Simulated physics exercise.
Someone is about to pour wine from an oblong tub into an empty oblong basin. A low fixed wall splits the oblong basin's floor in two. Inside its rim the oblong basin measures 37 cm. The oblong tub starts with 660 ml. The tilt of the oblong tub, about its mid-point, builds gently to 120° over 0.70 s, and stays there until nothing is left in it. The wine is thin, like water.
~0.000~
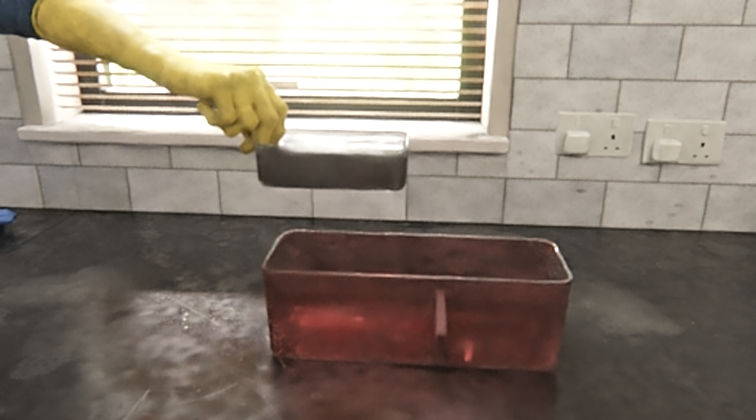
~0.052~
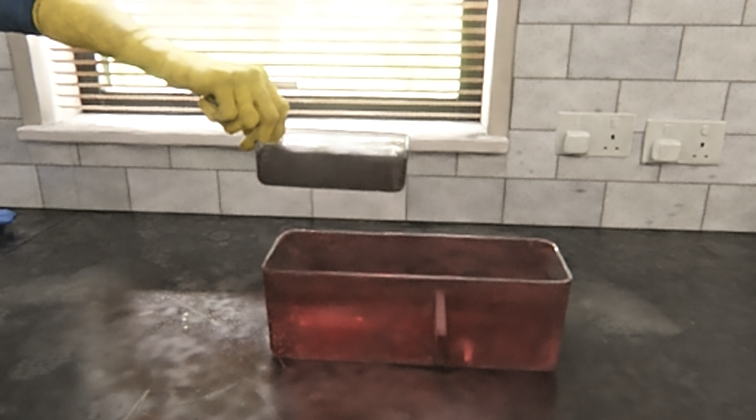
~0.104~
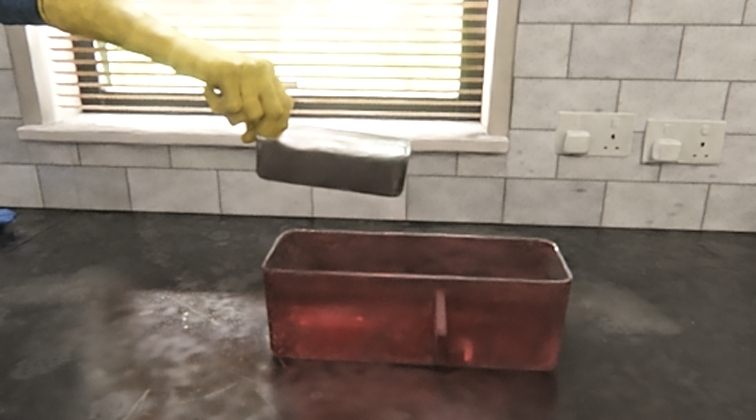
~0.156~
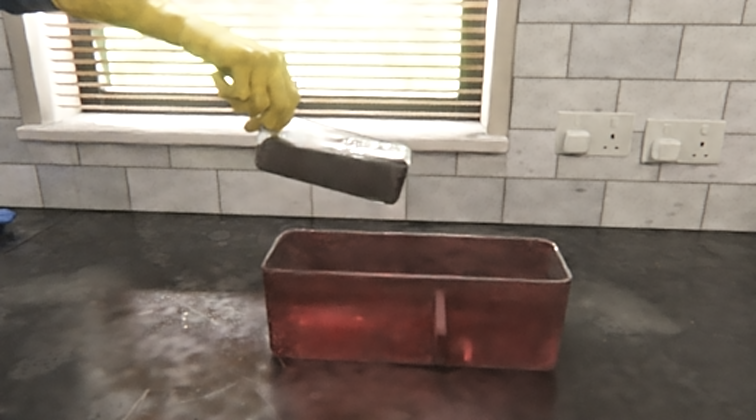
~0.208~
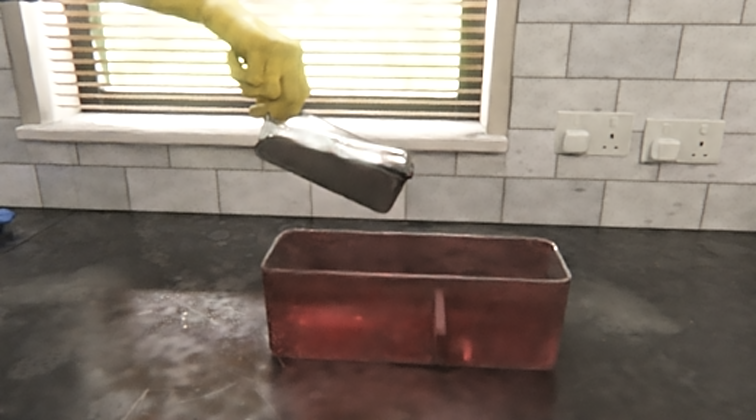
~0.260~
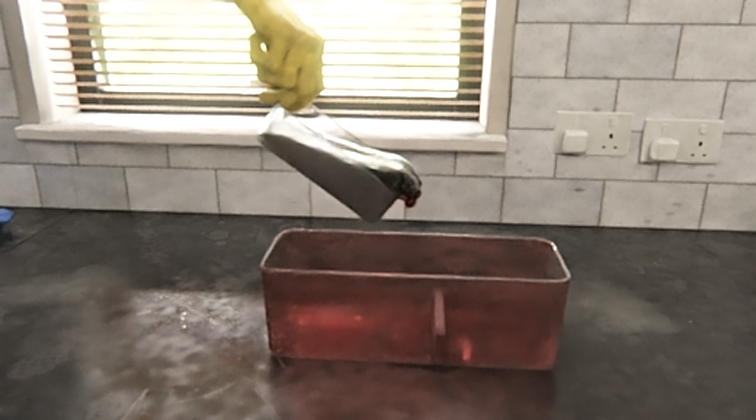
On a kitchen counter, a yellow-gloved hand tilts an oblong tub rightward above a red basin.
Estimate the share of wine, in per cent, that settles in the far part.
About 50 per cent.
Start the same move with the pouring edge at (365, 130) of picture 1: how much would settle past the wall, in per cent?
In that case some 15 per cent.
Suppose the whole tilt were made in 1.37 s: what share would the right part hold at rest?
Then about 60 per cent.
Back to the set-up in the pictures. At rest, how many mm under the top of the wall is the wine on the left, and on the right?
Some 30 mm on the left and 22 mm on the right.
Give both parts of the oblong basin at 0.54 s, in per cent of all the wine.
Near 32 on the left, 50 on the right.
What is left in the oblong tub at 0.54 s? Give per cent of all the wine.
Some 5 per cent.
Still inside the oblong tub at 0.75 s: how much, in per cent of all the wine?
Near 0 in a hundred.
Then, 0.54 s in, the tilt is 106° and 5 per cent is still to pour, 32 is left of the wall and 50 right of it.
Then, 0.75 s in, the tilt is 120° and 0 per cent is still to pour, 39 is left of the wall and 49 right of it.
Then, 0.96 s in, the tilt is 120° and 0 per cent is still to pour, 41 is left of the wall and 50 right of it.
Then, 1.20 s in, the tilt is 120° and 0 per cent is still to pour, 42 is left of the wall and 50 right of it.
Finally, 42 per cent lies left of the wall, 50 right of it and 8 outside.
